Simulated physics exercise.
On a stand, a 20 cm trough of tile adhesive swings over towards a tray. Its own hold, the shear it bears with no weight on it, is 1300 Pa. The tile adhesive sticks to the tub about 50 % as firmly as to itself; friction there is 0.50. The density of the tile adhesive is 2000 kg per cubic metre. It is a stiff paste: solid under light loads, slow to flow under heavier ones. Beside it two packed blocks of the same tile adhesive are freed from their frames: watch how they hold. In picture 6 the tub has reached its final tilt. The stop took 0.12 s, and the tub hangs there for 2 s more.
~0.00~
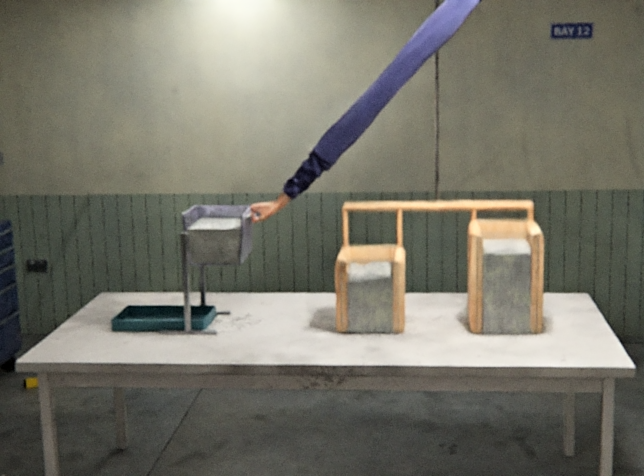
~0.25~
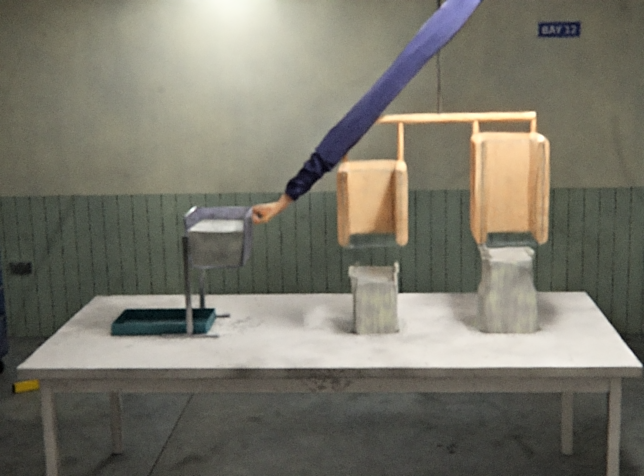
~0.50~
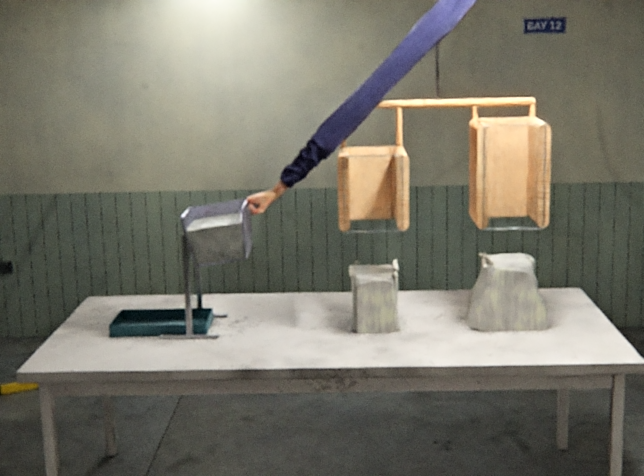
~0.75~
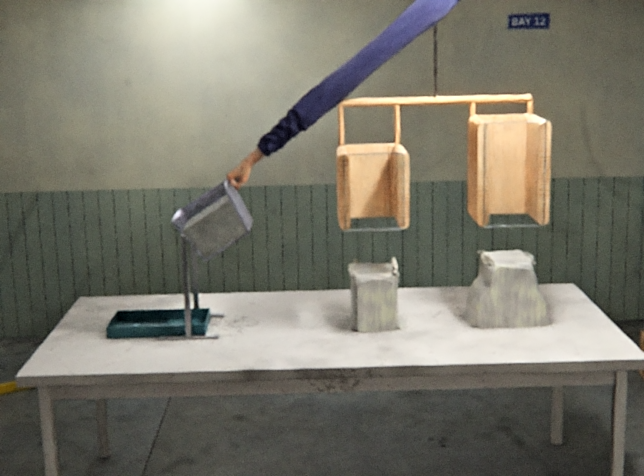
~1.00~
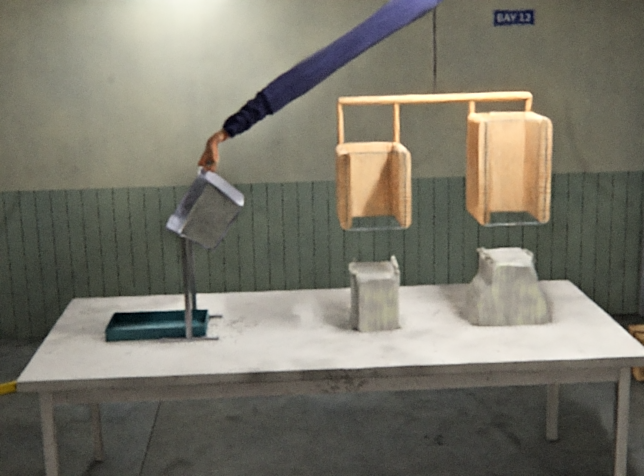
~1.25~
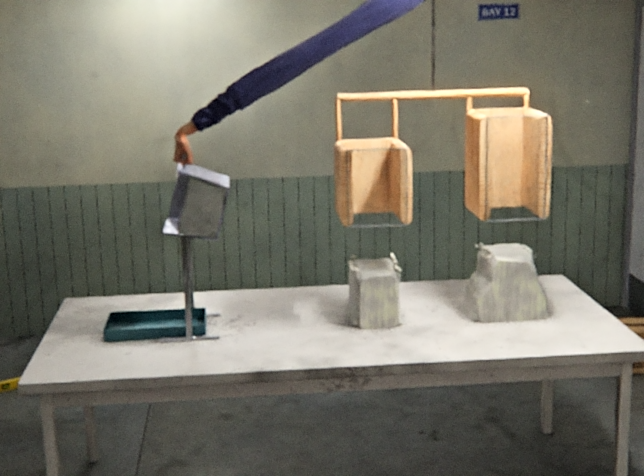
A hand in a blue sleeve held a grey tub on a stand while wooden moulds rose off two grey blocks and the taller one slumped wider, then it tilted the tub steeply leftward.
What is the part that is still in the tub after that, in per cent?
It comes to some 100 %.
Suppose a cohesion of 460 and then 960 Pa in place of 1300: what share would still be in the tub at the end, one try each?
In turn about 80 %, 100 %.
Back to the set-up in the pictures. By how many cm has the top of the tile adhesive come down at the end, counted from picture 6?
Some 0 cm.
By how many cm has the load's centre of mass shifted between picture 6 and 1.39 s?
About 0 cm.
After 1.39 s, the tub is at 75 degrees and holds 100 %.
After 1.56 s, the tub is at 75 degrees and holds 100 %.
After 1.73 s, the tub is at 75 degrees and holds 100 %.
After 1.90 s, the tub is at 75 degrees and holds 100 %.
After 3.25 s, at the end, the tub is at 75 degrees and holds 100 %.
